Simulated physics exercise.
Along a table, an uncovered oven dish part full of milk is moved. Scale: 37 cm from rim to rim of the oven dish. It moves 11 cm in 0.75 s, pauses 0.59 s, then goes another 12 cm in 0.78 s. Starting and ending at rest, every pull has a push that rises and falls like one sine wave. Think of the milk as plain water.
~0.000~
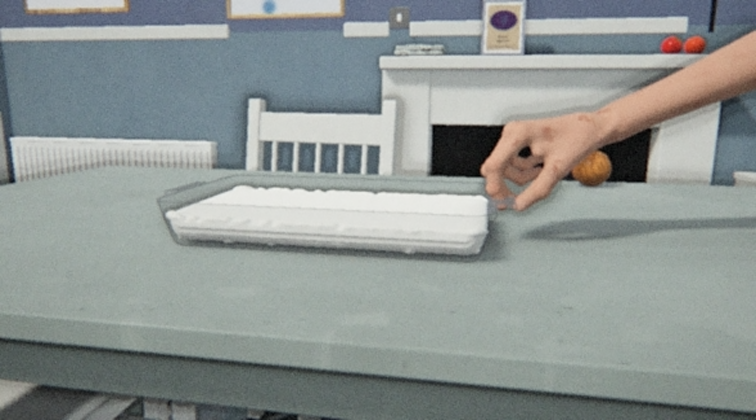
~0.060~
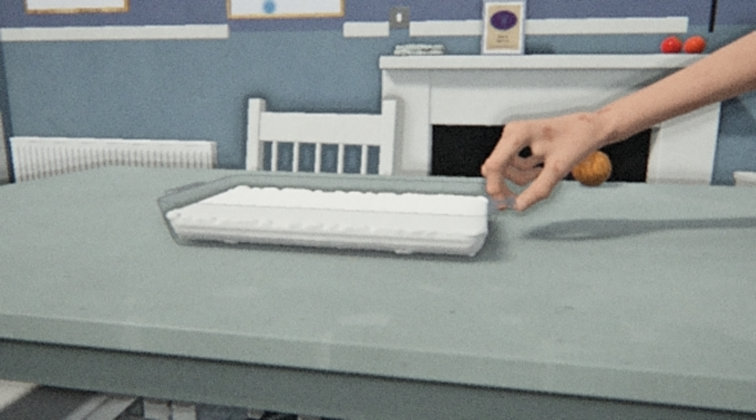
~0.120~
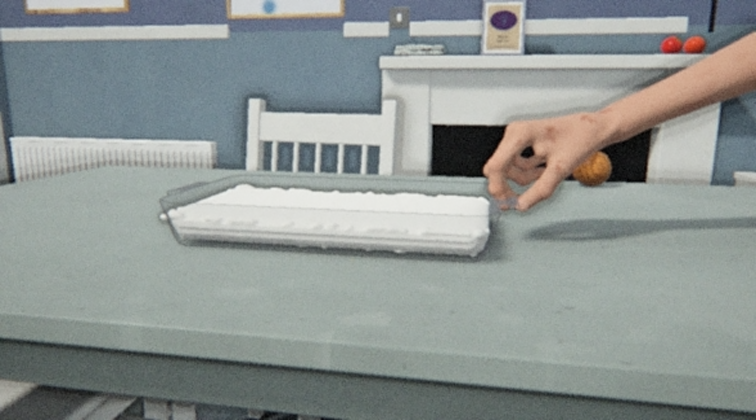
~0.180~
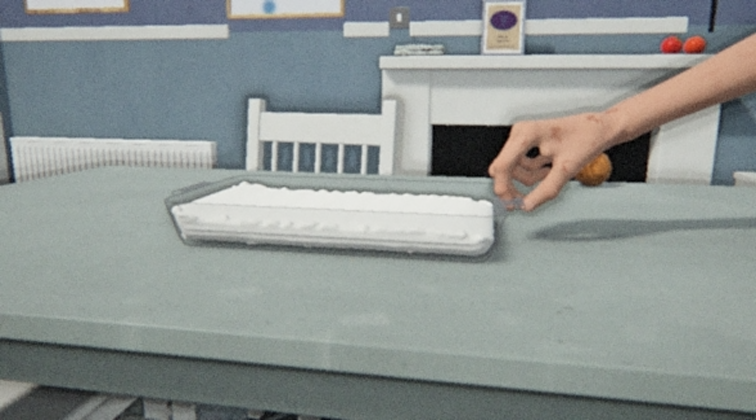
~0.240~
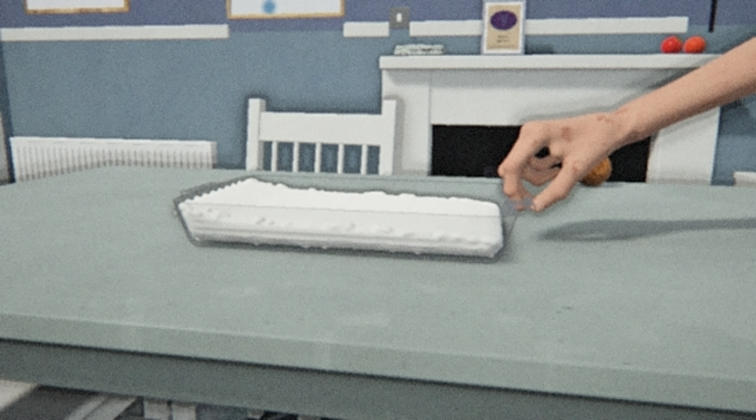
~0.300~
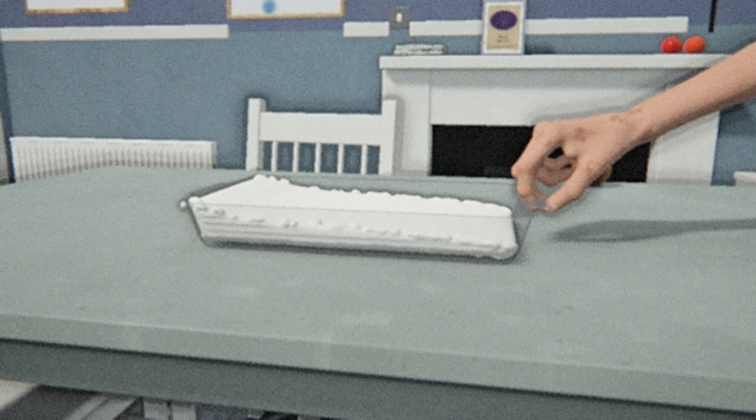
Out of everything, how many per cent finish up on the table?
About 25 in every hundred.
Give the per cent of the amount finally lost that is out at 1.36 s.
Roughly 30 per cent.
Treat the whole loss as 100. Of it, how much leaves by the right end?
70 %.
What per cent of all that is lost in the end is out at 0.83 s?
Close to 0 in a hundred.
After 0.83 s it has gone 11 cm; 0 per cent is out over the left end and 1 over the right.
After 1.36 s it has gone 11 cm; 0 per cent is out over the left end and 8 over the right.
After 1.88 s it has gone 21 cm; 6 per cent is out over the left end and 8 over the right.
After 2.41 s it has gone 23 cm; 6 per cent is out over the left end and 19 over the right.
In the end 25 per cent is out in all, 6 of it over the left end.
